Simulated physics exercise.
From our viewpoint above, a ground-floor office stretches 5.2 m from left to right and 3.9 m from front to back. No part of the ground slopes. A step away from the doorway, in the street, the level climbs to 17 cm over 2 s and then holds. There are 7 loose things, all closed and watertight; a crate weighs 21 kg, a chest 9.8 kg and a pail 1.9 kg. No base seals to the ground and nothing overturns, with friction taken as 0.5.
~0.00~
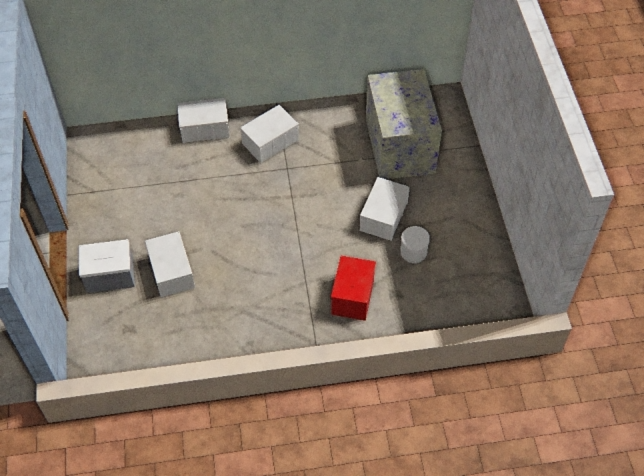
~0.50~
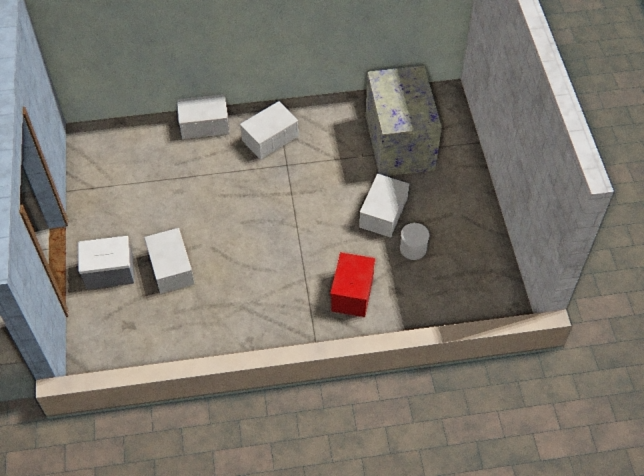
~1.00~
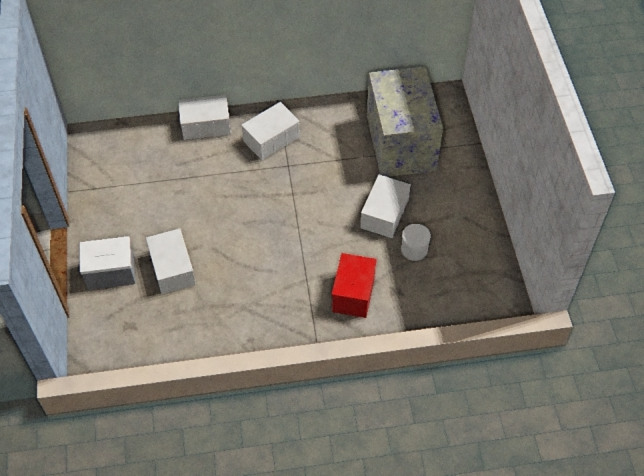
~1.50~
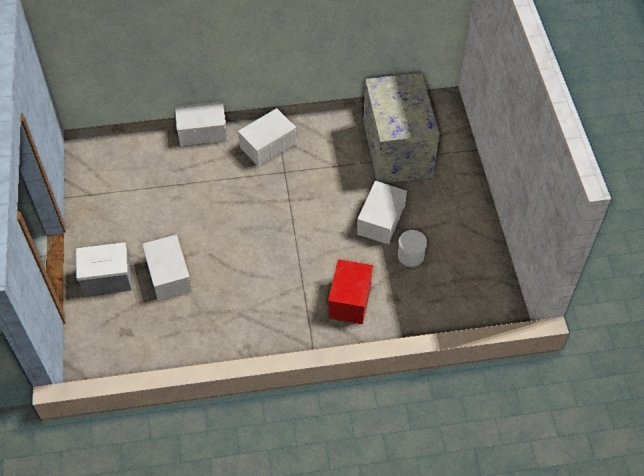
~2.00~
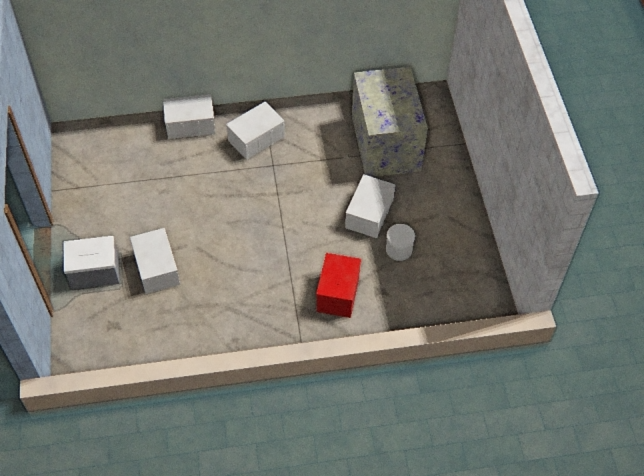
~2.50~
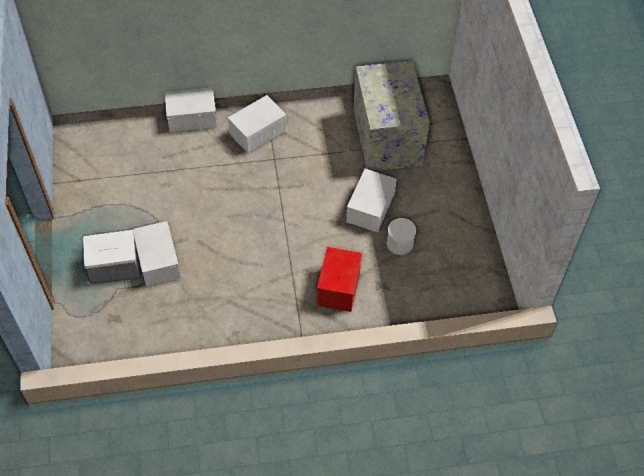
Water covers the brick street, then spreads through the left doorway, and one white block shifts.
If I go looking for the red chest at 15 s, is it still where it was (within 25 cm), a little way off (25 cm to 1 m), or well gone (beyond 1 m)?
It is well gone.
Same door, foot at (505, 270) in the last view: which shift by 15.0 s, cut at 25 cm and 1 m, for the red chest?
The red chest covers a long distance.
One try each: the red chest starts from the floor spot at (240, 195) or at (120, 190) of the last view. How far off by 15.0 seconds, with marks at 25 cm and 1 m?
In turn: It goes a long way; it creeps a little.
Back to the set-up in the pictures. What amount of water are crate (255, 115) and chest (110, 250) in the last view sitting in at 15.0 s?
About 9 and 10 cm.
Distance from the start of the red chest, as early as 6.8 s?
It is about 0 cm out of place by then.
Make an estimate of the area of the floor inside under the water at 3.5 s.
Somewhere about 5.5 m2, give or take.
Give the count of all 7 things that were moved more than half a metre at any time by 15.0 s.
The tally stands at 5.
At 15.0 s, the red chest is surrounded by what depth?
Depth: About 11 cm.
After 3.5 s the red chest is near (340, 270), 0.0 m from its start, aground; 1 afloat.
After 6.8 s the red chest is near (340, 270), 0.0 m from its start, aground; 0 afloat.
After 11.0 s the red chest is near (451, 230), 1.4 m from its start, afloat; 3 afloat.
After 15.0 s the red chest is near (420, 196), 1.3 m from its start, afloat; 6 afloat.
